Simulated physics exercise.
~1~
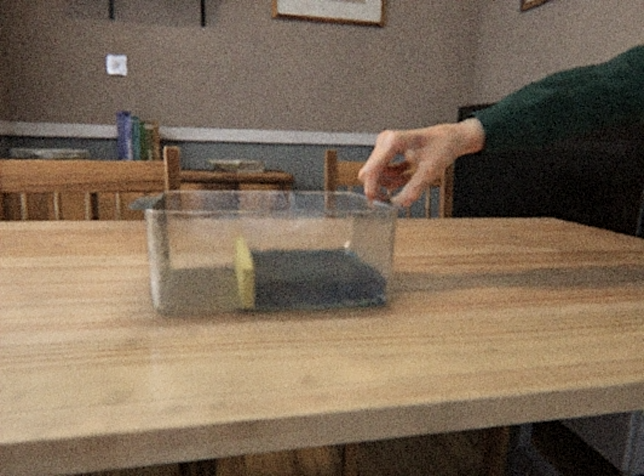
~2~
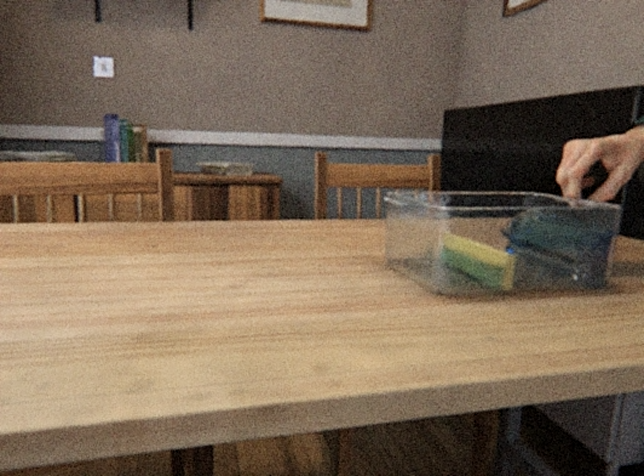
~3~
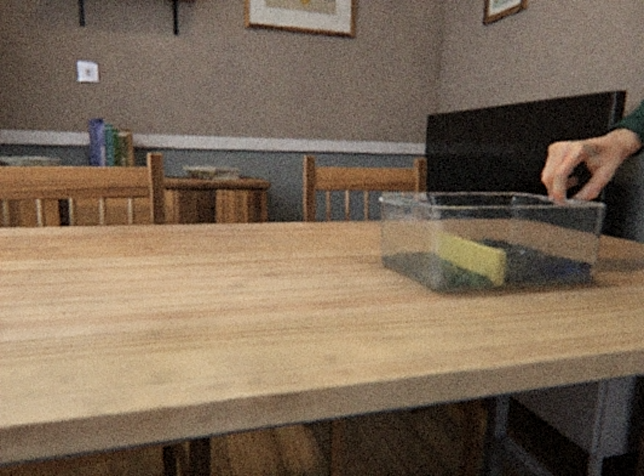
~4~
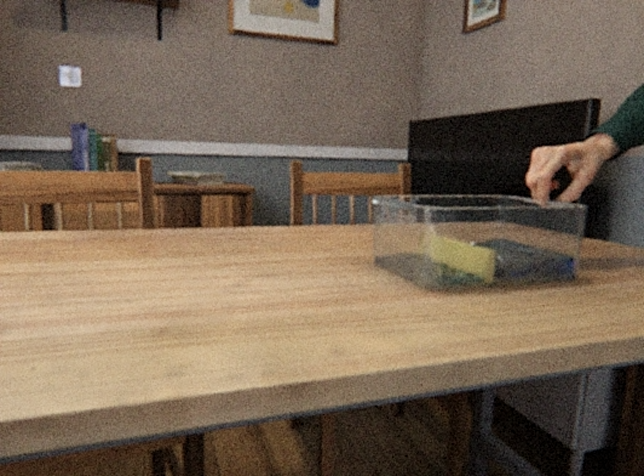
In a room with grey-brown walls above a pale rail, a wooden table is seen from just above its top, with wooden chairs, a few books and a framed picture behind. A clear food box stands on the table, split by a yellow divider, with dark bluish water on its right side. A hand from a dark green sleeve holds the box's right end and pulls it a long way to the right. The water surges up at the right, and some gets past the divider. It then settles low, most still on the right and a smaller share on the left, the hand still at the rim.
